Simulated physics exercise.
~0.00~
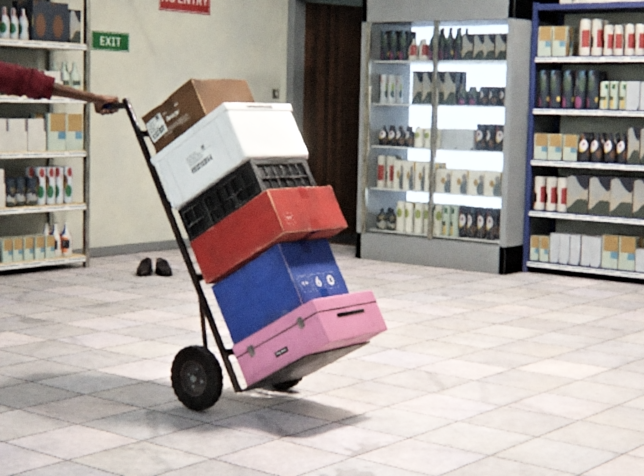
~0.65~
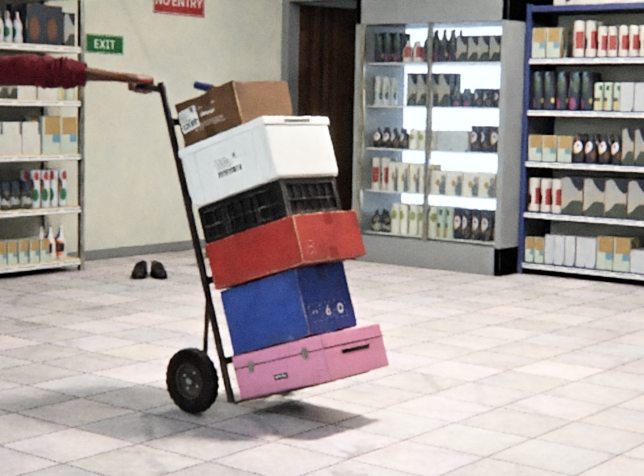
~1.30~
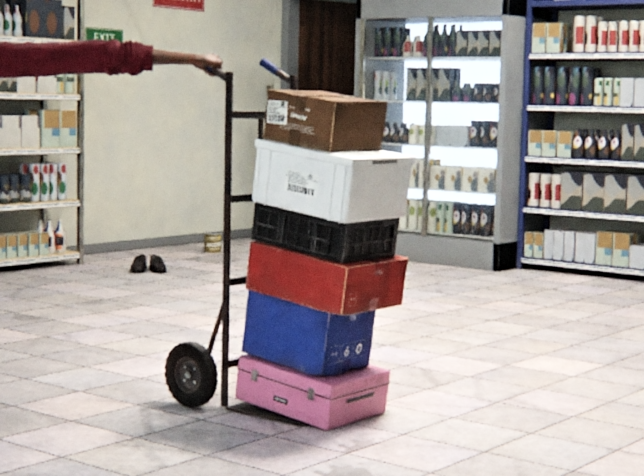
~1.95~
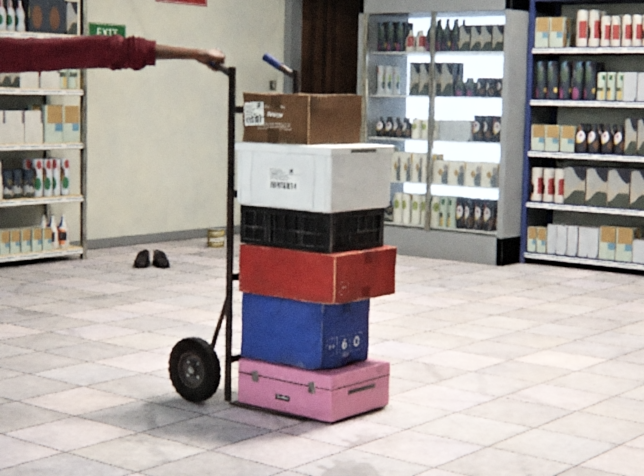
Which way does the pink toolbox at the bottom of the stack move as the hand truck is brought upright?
The pink toolbox moves down, ending low at the floor beneath the rest of the stack.
In a shop lined with shelves of bottles, a red-sleeved arm lets a tilted hand truck swing upright to the right, lowering its stack of boxes, crate and pink toolbox to the floor, where the load rocks slightly and ends still stacked, with the hand on the handle.
